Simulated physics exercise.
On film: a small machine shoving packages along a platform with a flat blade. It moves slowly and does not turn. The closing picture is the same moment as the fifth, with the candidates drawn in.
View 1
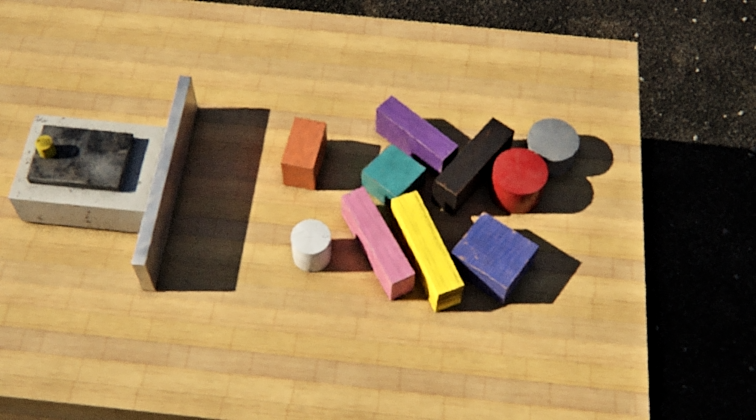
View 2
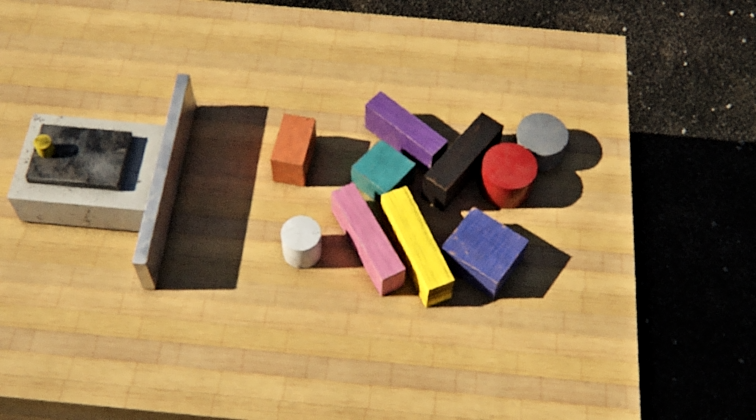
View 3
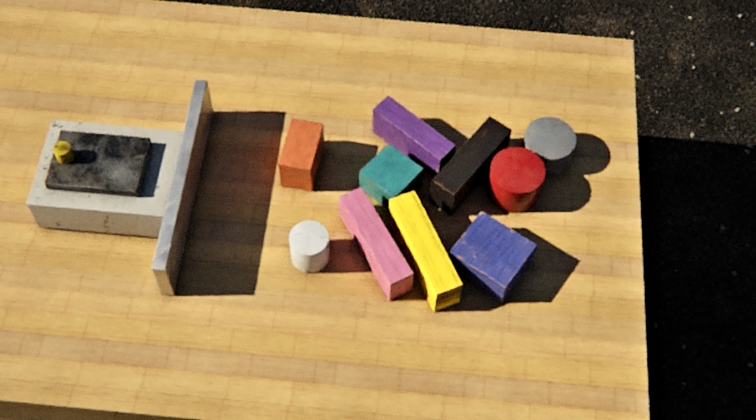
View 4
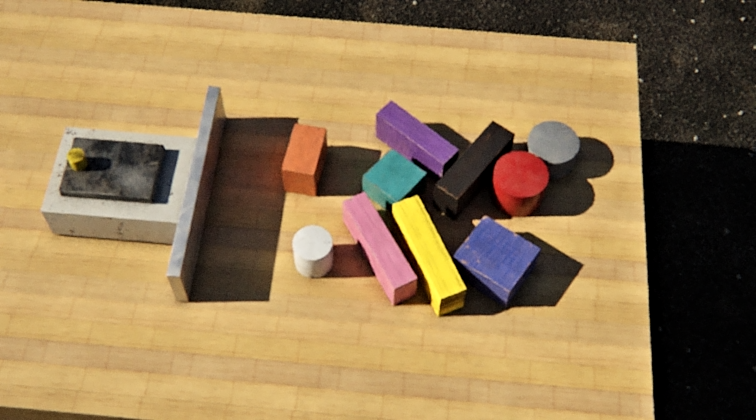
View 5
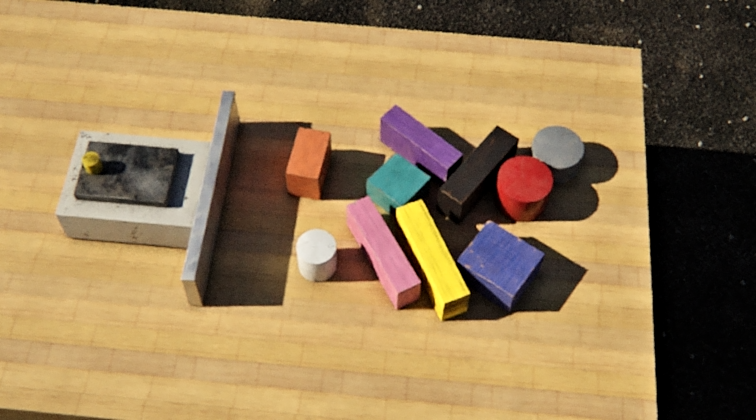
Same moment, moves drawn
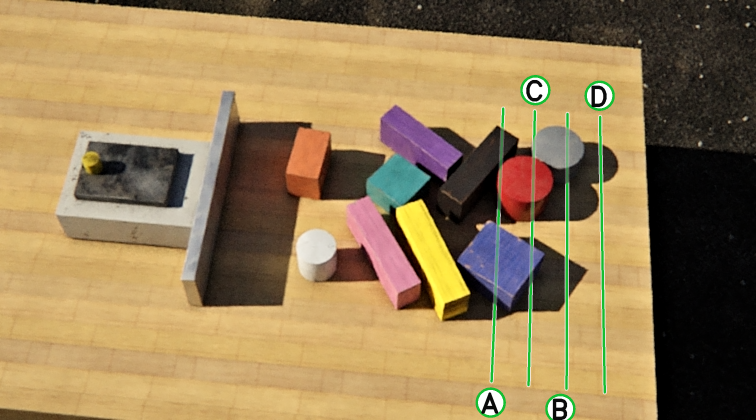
On a wooden platform, a flat blade slides slowly right toward a cluster of colored blocks.
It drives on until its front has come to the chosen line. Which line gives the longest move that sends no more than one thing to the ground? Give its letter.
A.
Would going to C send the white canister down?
No.
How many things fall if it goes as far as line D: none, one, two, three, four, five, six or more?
By then, six or more.
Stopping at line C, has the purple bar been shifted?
Yes.
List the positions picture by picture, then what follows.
Pink bar (377, 243); red canister (518, 181); yellow stick (426, 250), in the first picture.
Robot (87, 157); grey canister (540, 142), in the second picture.
Robot (106, 163); turquoise crate (391, 179), in the third picture.
Robot (120, 170); blue crate (495, 261), in the fourth picture.
Robot (134, 173); white canister (317, 256); pink bar (383, 252); red canister (523, 189), in the fifth picture.
On the copy, A at (498, 234); B at (567, 241); C at (532, 237); D at (602, 244).
On A. First, robot (237, 182); white canister (333, 258); orange crate (343, 166).
Then, robot (341, 192); grey canister (573, 159); red canister (563, 199).
Finally, robot (421, 199); grey canister (647, 174); red canister (639, 215); none fallen.
By contrast, B drops four; C drops three; D drops seven.
